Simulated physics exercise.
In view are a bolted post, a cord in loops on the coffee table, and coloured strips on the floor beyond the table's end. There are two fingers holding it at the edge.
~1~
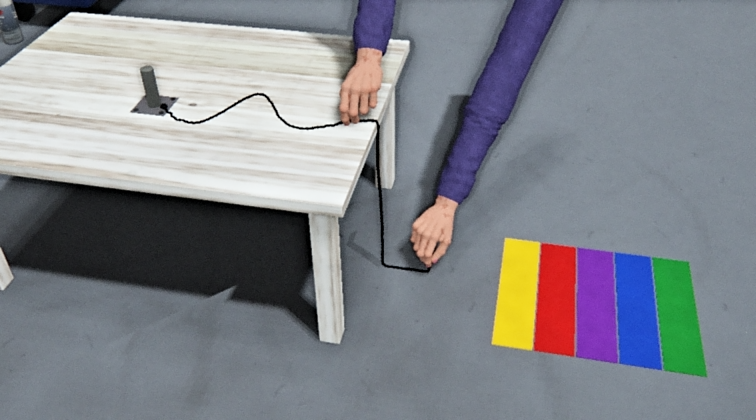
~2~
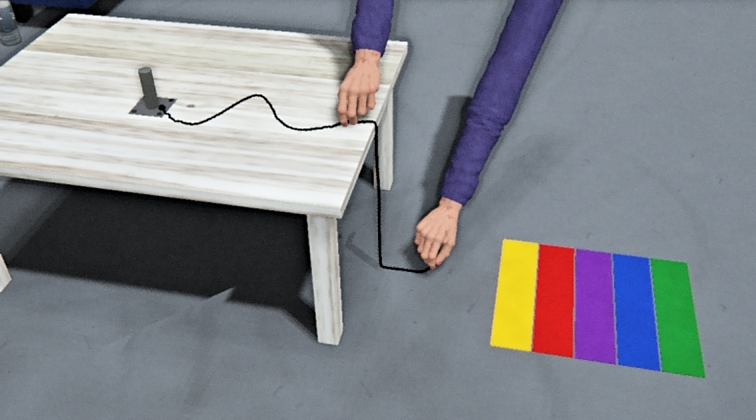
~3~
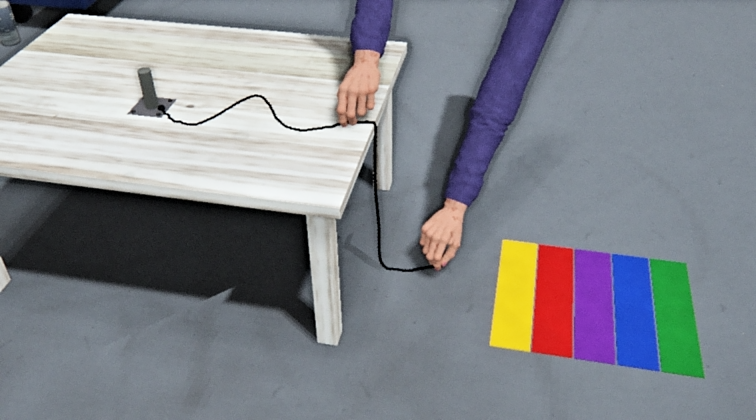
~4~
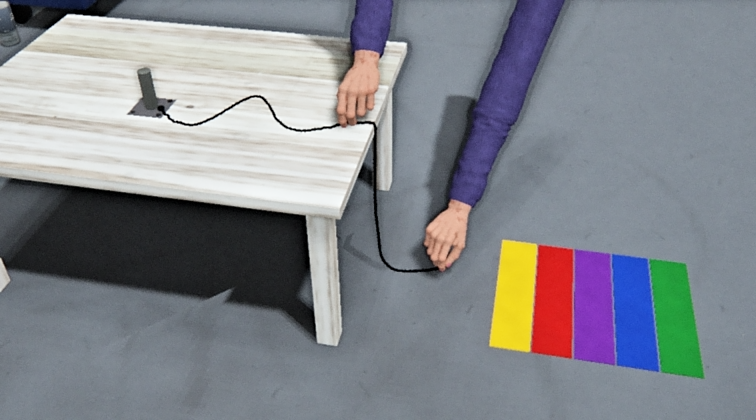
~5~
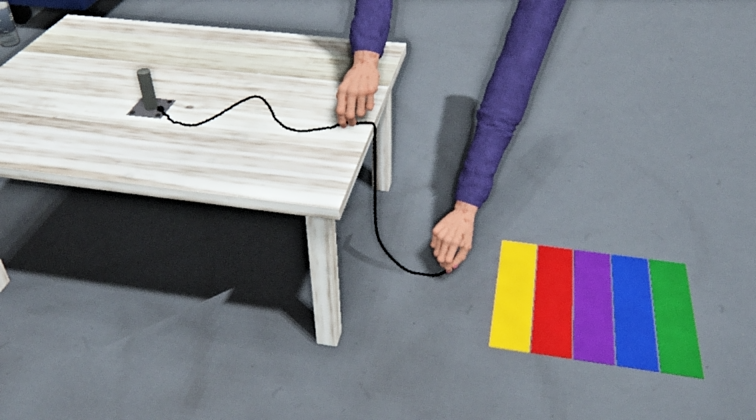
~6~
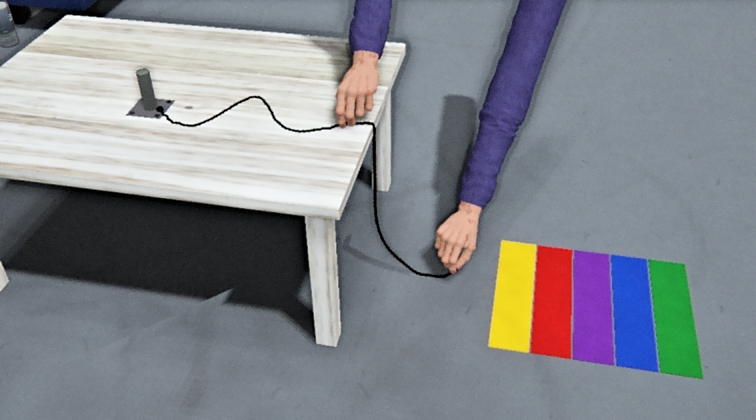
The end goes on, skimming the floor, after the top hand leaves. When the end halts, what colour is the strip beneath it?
Blue.
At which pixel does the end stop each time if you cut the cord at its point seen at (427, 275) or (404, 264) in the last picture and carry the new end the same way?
In order, roughly (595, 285) and (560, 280).
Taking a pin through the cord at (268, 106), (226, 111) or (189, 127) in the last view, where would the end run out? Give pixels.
(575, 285), (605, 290) and (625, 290).
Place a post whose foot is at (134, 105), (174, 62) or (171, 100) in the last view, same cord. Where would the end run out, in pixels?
The spots are near (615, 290), (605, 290) and (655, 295).
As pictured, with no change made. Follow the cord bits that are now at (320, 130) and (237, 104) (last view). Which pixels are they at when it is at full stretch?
First one: (395, 141); second one: (269, 117).
A little later, end near (568, 283); over red.
Next, end near (612, 289); over purple.
When it is tight, end near (640, 293); over blue. The blue one.
